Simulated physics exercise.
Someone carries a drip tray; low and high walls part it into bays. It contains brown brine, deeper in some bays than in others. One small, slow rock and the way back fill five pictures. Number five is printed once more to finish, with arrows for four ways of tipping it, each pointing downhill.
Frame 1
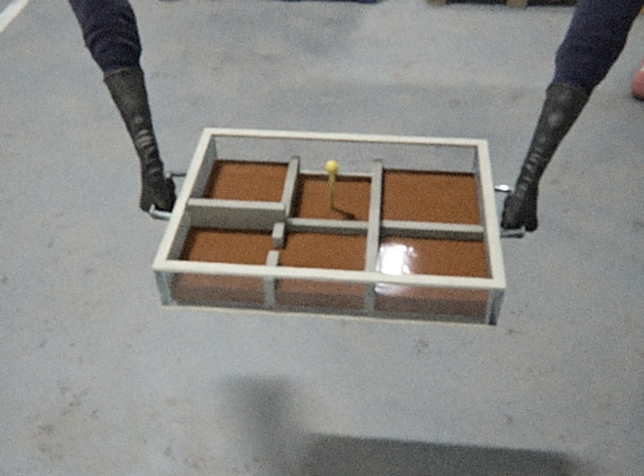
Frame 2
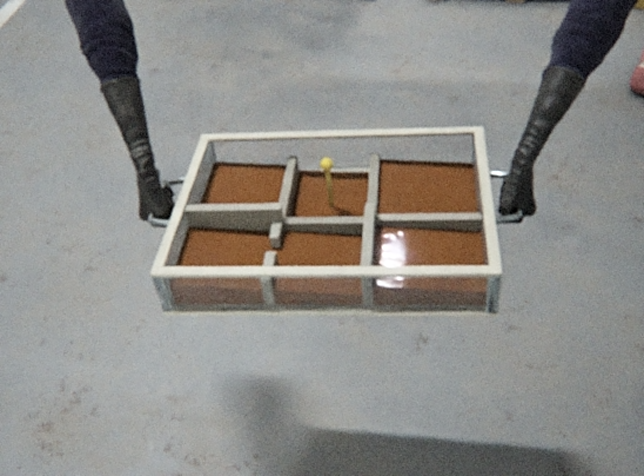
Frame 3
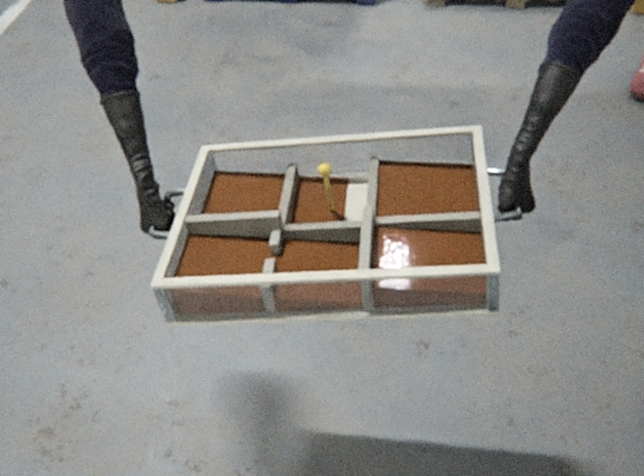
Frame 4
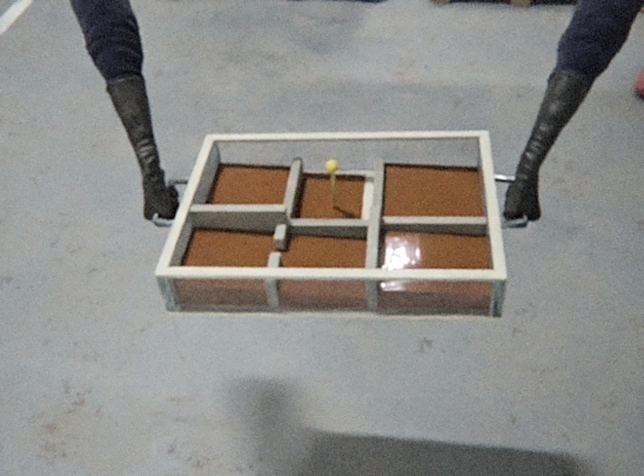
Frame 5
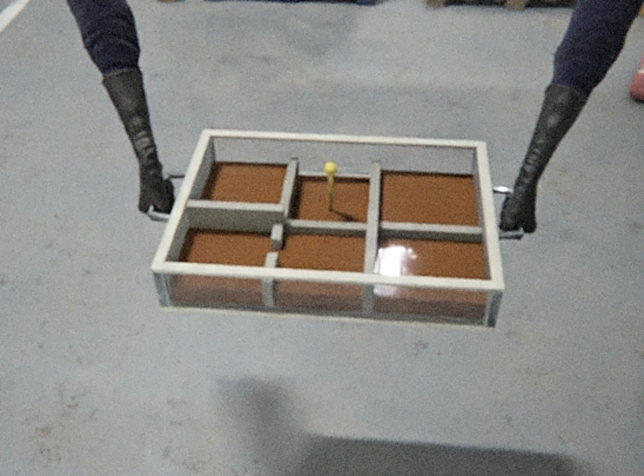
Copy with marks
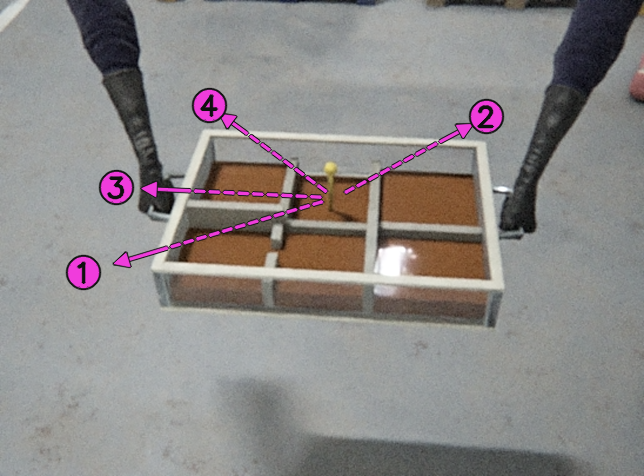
A divided tray of brown stuff with a yellow-topped peg, held at both ends by two dark-gloved hands, tilted slightly down to the left, then eased back until it was level again.
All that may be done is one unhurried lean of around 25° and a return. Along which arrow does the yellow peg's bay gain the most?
Direction 3.
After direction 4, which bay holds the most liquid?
The back left bay.
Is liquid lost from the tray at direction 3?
Yes, some is lost.
In magenta, 1 ends at (119, 262); 2 ends at (467, 126); 3 ends at (147, 188); 4 ends at (224, 116).
With 1, about 5 % of the liquid ends in the peg's bay; about 19 % goes over the rim.
With 2, about 6 % of the liquid ends in the peg's bay; about 44 % goes over the rim.
With 3, about 10 % of the liquid ends in the peg's bay; about 8 % goes over the rim.
With 4, about 6 % of the liquid ends in the peg's bay; about 29 % goes over the rim.
